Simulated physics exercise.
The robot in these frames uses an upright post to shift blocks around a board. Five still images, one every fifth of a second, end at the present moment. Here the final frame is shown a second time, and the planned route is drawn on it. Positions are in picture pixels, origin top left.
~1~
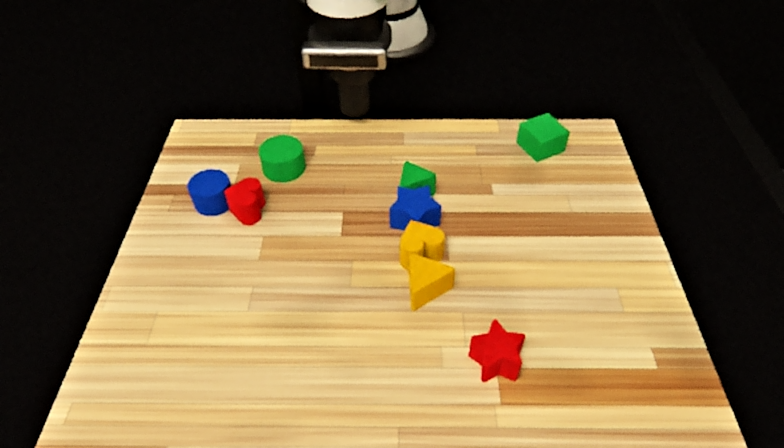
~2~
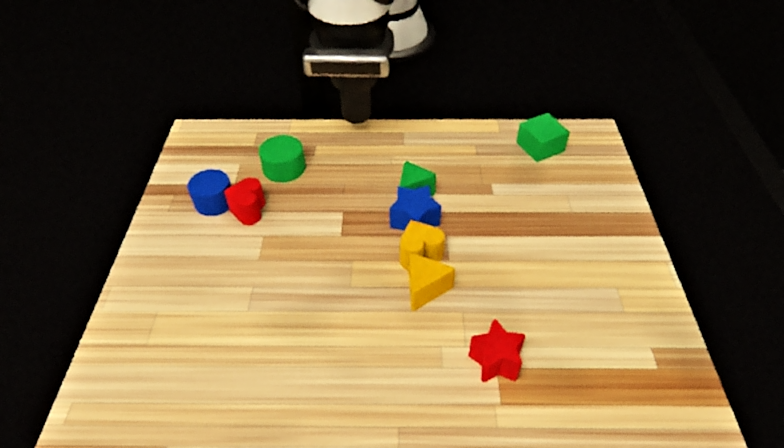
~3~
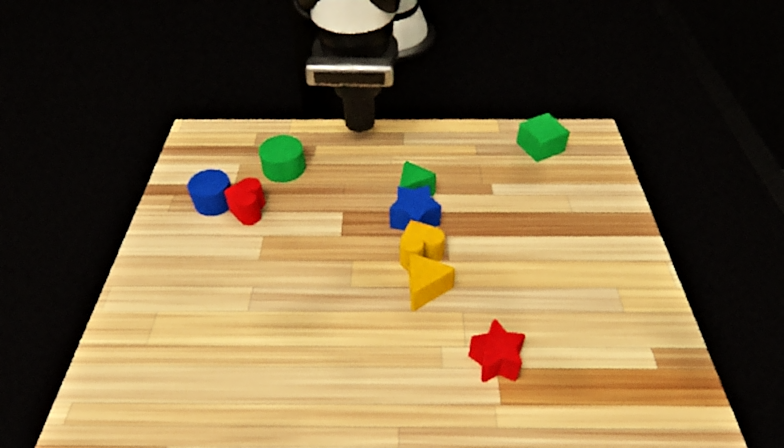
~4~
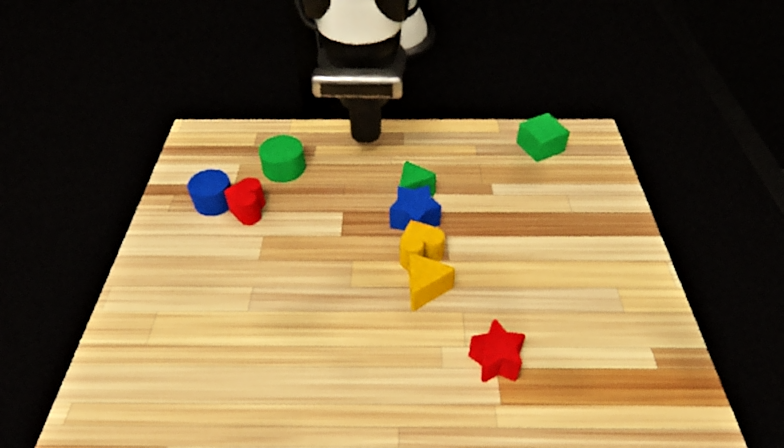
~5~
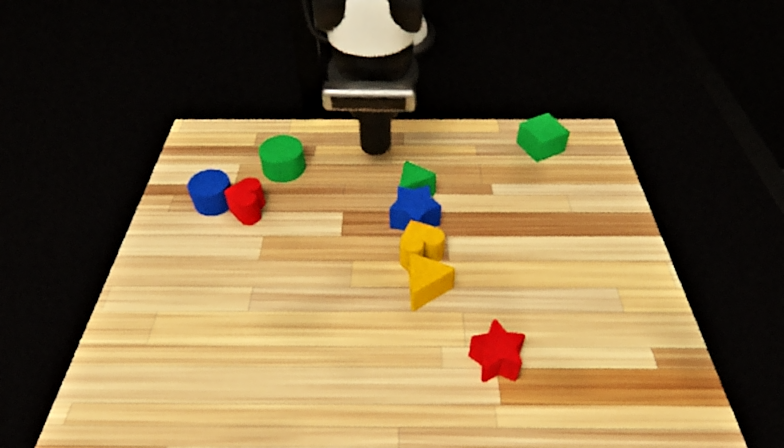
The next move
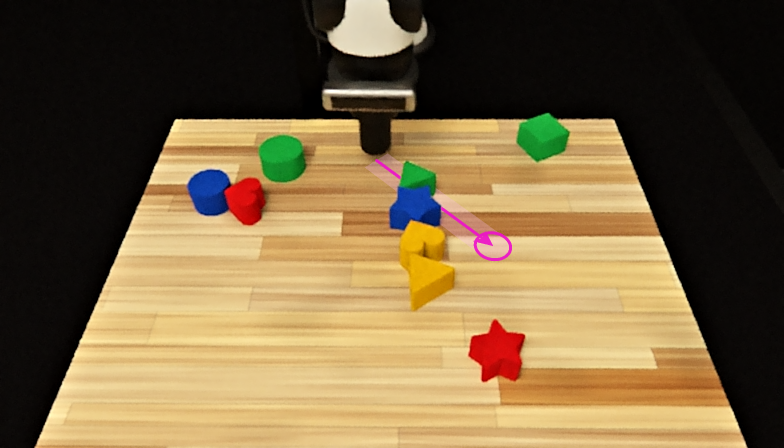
To begin with, the robot's dark post hangs at the far edge of a wooden board scattered with red, blue, green and yellow blocks. It then moves a short way toward the viewer and slightly right, nearing the green triangle, while every block stays still.
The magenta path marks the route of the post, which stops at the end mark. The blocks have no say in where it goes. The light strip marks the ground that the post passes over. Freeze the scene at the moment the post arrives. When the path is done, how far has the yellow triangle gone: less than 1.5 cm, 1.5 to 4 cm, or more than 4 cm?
It is going to finish within 1.5 cm of where it is now.
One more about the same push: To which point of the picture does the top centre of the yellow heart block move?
The top centre is at (408, 250).
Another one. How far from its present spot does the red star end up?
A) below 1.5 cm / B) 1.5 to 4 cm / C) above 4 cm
The one that fits is A, below 1.5 cm.
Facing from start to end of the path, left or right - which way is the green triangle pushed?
The shift is leftward.
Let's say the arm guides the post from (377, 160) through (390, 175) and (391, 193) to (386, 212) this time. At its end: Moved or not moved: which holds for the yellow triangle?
It stays put.
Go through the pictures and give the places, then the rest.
Post's lower end (355, 109); green triangle (414, 173); blue star (415, 201); yellow heart block (421, 236); yellow triangle (426, 271); red star (500, 343), in the first frame.
Post (357, 116); blocks still, in the second frame.
Post (360, 125); blocks still, in the third frame.
Post (366, 135); blocks still, in the fourth frame.
Post (376, 147); green triangle (414, 173); blue star (415, 201); yellow heart block (421, 236); yellow triangle (426, 271); red star (500, 343), in the fifth frame.
Drawn move, from (377, 160) to (493, 246).
The first path, step by step. One third of the way, post (412, 173); green triangle (434, 181), turned 35° clockwise; blue star (419, 202), turned 15° clockwise.
Two thirds of the way, post (453, 202); green triangle (483, 204); blue star (435, 225), turned 75° clockwise; yellow heart block (411, 248); yellow triangle (426, 276), turned 25° anticlockwise.
At the end, post (496, 232); green triangle (528, 223), turned 25° anticlockwise; blue star (453, 236), turned 120° clockwise; yellow heart block (408, 250), turned 15° clockwise; yellow triangle (426, 276), turned 25° anticlockwise; red star still.
